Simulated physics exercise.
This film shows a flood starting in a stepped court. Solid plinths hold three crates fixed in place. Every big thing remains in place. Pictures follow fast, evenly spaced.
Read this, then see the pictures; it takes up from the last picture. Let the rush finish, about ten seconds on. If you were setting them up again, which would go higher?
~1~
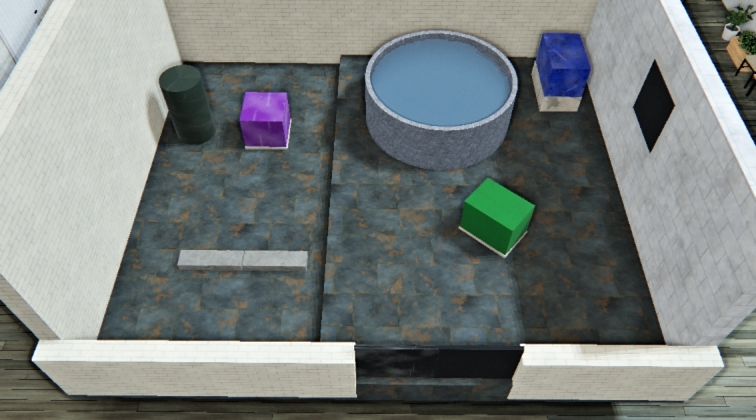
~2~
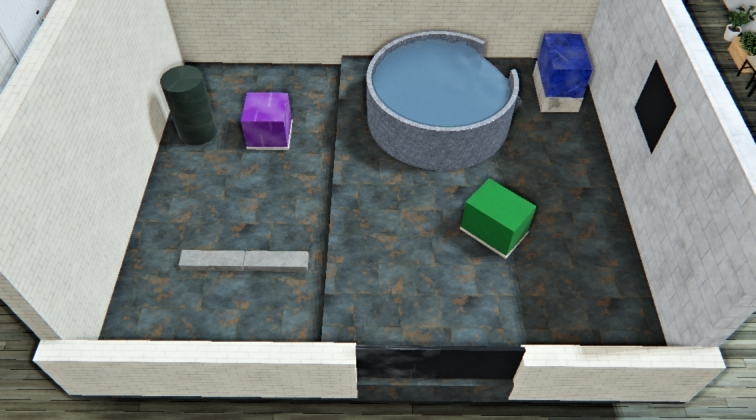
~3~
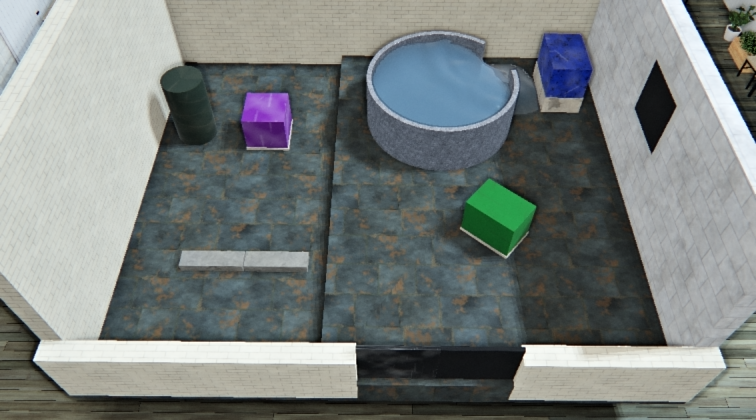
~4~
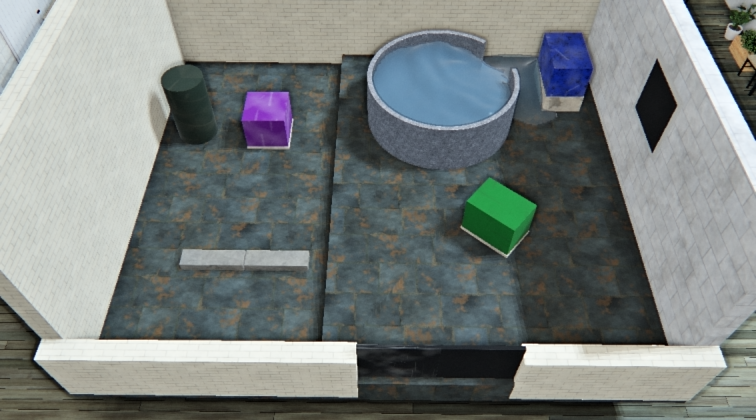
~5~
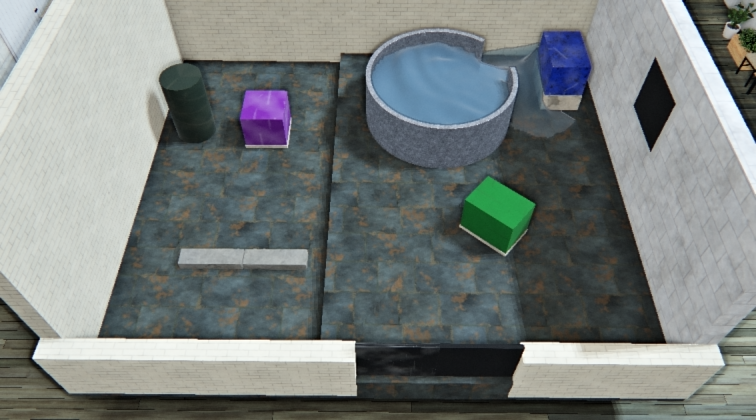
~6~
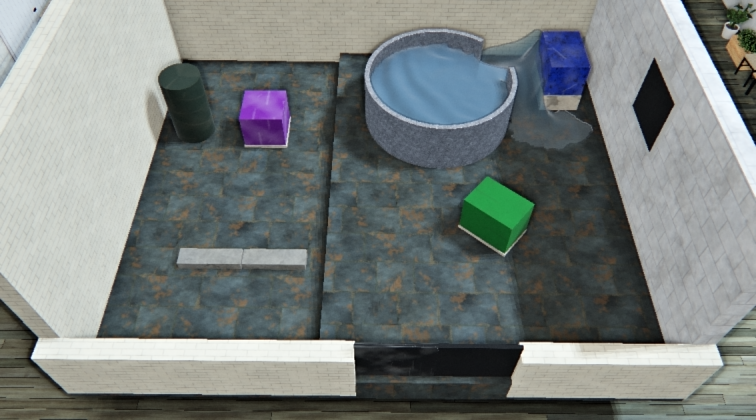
I'd say the green crate goes higher, the purple crate goes higher, the blue crate goes higher.
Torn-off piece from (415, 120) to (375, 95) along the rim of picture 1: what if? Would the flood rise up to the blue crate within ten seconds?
One at a time, the blue crate is still clear.
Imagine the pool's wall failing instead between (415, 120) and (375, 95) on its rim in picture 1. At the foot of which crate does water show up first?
That would be the purple-painted one.
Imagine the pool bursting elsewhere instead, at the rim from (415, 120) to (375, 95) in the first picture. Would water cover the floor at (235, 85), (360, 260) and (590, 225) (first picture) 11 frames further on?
Taken in turn, that's not reached, reached, and finally not reached.
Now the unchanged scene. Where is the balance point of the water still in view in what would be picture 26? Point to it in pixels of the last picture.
The balance point is around (472, 129).
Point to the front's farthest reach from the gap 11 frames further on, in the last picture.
(648, 298).
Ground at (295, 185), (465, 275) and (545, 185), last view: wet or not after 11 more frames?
Point one left clear, point two left clear, point three sodden.
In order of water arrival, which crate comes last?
That would be the one in purple.
A moment on, water covers 15 % of the floor; the green crate not reached, the purple crate not reached, the blue crate water round its plinth.
Next, water covers 30 % of the floor; the green crate water round its plinth, the purple crate not reached, the blue crate water round its plinth.
Then, water covers 50 % of the floor; the green crate water round its plinth, the purple crate water round its plinth, the blue crate water round its plinth.
Later, water covers 85 % of the floor; the green crate water round its plinth, the purple crate water round its plinth, the blue crate water round its plinth.
In the end, water covers 100 % of the floor; the green crate was topped, the purple crate was topped, the blue crate was topped.
